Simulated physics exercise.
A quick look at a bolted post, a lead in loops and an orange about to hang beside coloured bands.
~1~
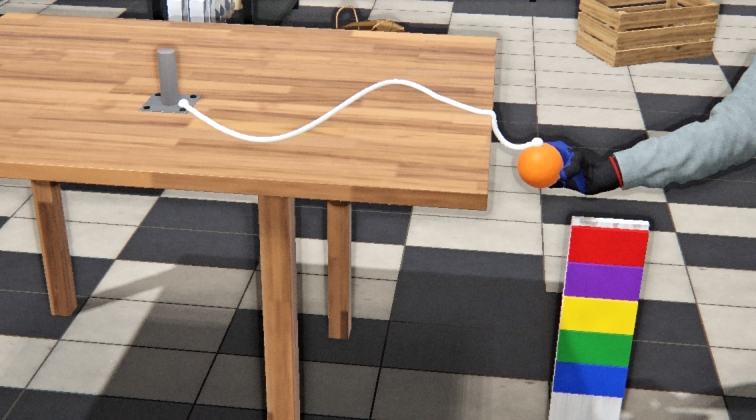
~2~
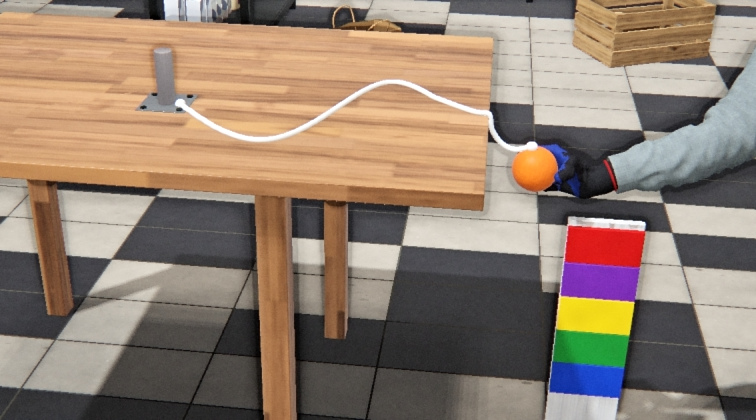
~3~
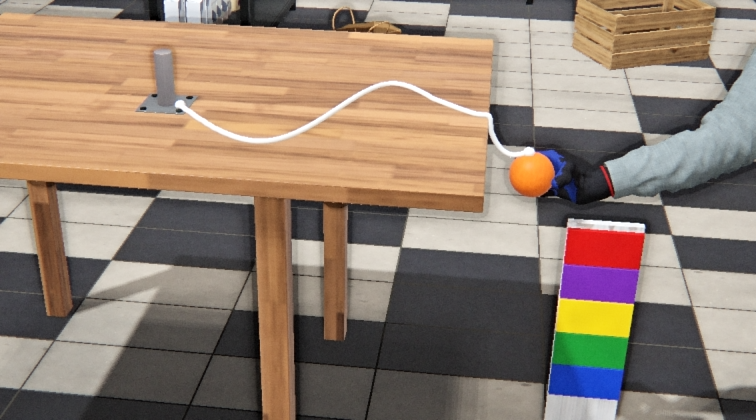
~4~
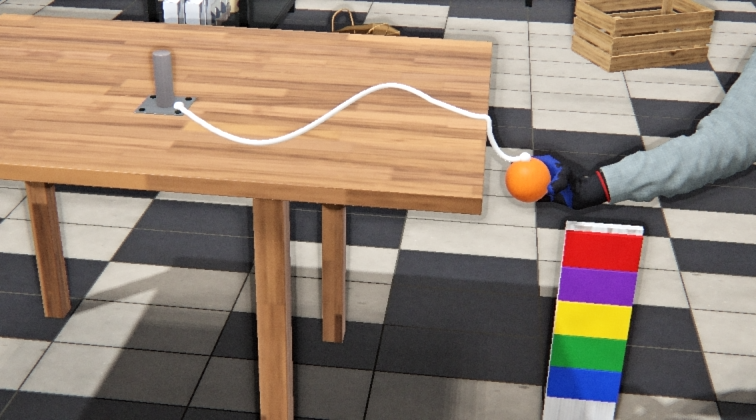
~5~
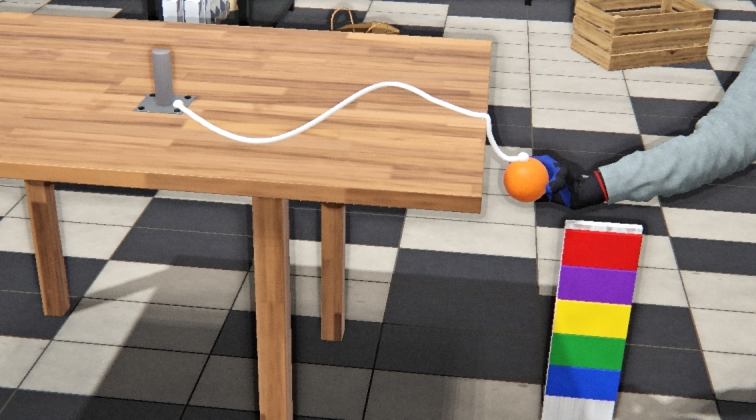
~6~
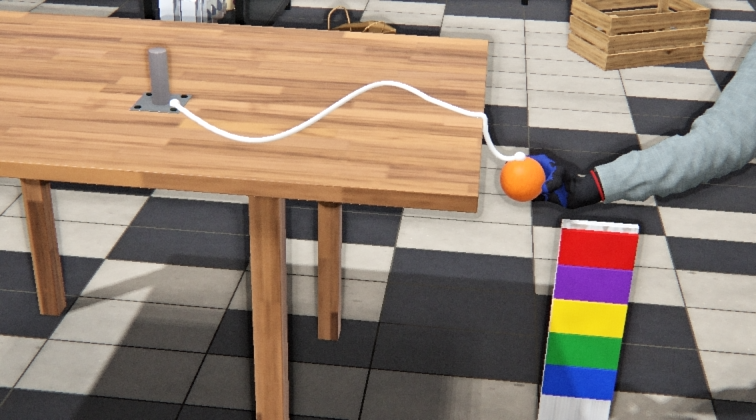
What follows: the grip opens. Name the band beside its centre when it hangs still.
Its middle rests at the green band.
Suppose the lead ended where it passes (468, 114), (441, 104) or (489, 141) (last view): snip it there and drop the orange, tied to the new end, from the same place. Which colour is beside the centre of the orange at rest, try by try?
Try by try: Purple; red; yellow.
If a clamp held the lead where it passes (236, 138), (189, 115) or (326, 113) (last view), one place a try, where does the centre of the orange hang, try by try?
Try by try, around (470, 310), (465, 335) and (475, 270).
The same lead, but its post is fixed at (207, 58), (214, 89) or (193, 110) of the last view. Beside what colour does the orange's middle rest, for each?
In that order: Green; blue; blue.
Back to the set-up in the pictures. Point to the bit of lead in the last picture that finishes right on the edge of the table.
Near (366, 89).
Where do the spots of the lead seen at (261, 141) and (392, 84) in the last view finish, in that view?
About (309, 114), and the other about (481, 166).
Soon after, orange near (456, 346); level with green.
After that, orange near (473, 349); level with green.
In the end, orange near (465, 351); level with green. The green one.
